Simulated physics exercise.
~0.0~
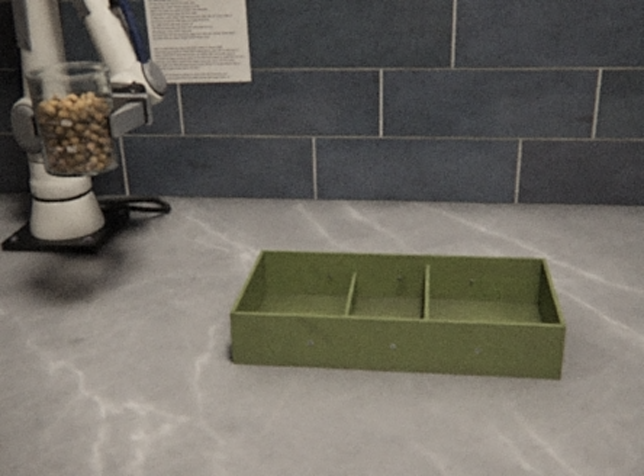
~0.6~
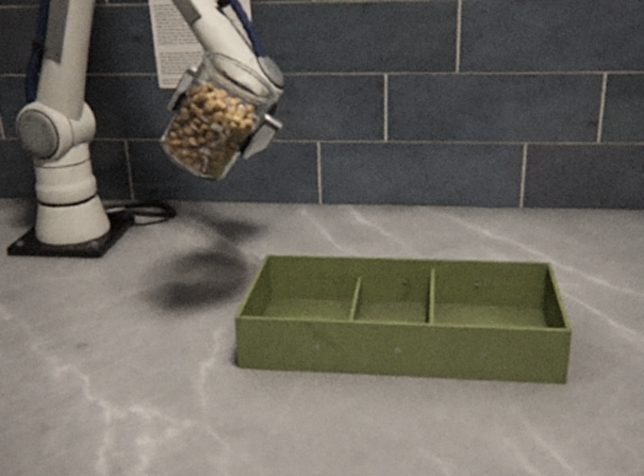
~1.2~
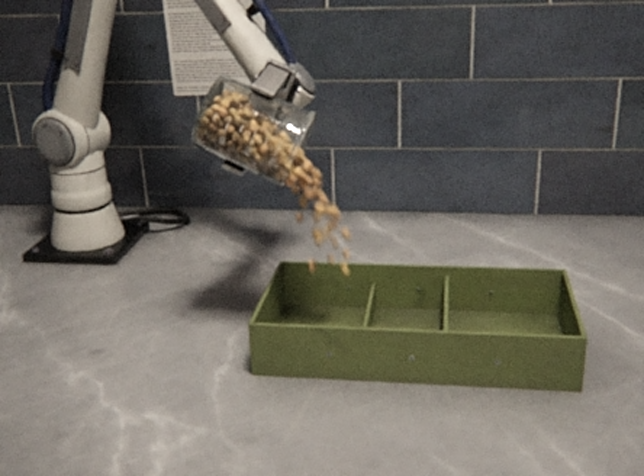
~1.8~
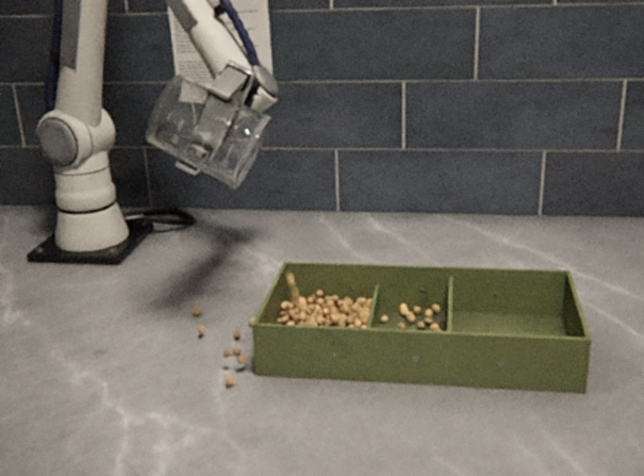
A robot arm tips chickpeas from a clear cup into a green divided tray, spilling a few.
